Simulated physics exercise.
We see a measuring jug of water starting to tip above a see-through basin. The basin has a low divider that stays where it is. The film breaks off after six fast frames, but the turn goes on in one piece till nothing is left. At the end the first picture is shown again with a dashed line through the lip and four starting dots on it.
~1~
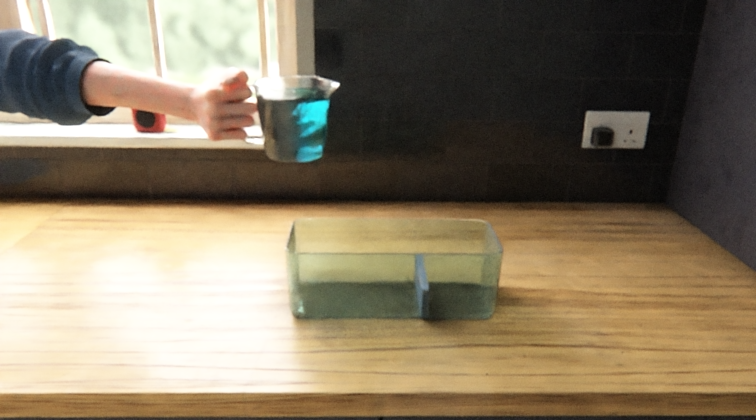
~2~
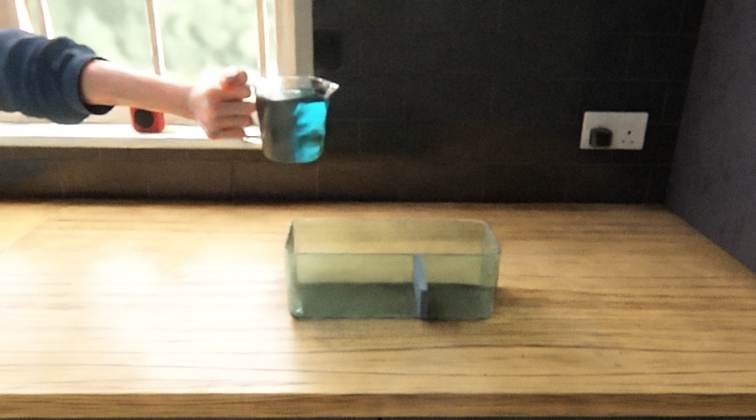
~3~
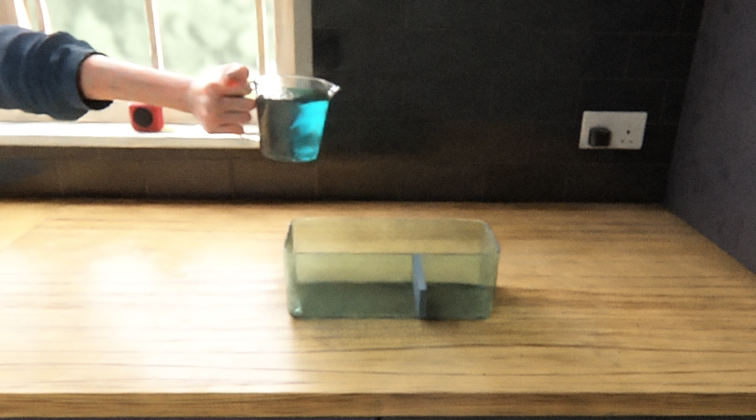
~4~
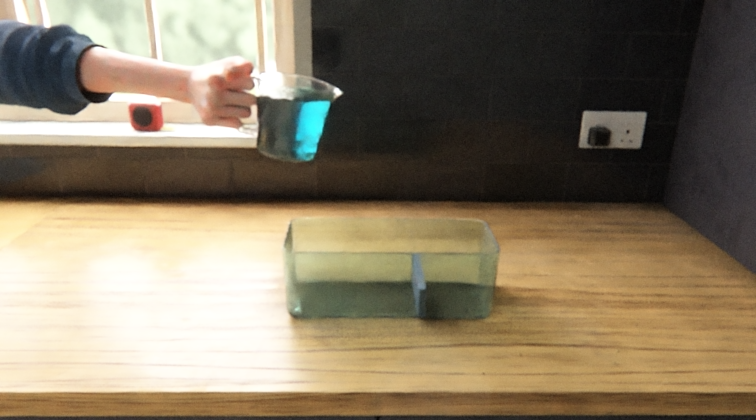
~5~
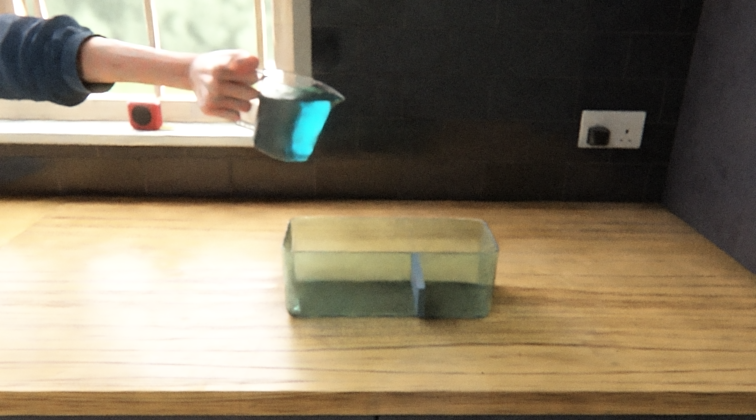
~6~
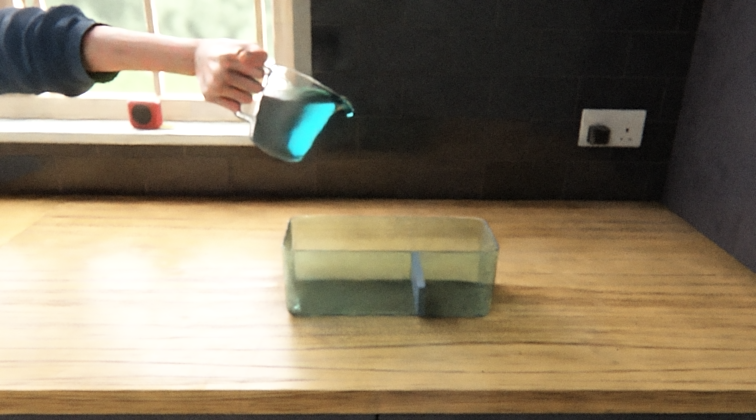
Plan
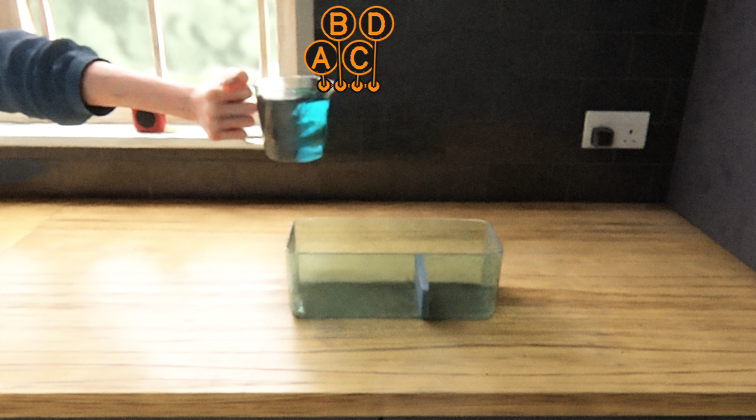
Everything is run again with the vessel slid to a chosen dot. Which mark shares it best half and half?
I would pick spot D.
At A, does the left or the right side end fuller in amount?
The left side.
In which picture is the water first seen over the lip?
Picture 6.
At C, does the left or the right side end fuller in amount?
The left one.
In orange, A at (323, 85); B at (340, 85); C at (357, 85); D at (373, 86).
With A, about 95 % ends left of the wall and 4 % right of it.
With B, about 93 % ends left of the wall and 4 % right of it; 3 % is lost outside.
With C, about 86 % ends left of the wall and 11 % right of it; 3 % is lost outside.
With D, about 48 % ends left of the wall and 50 % right of it.
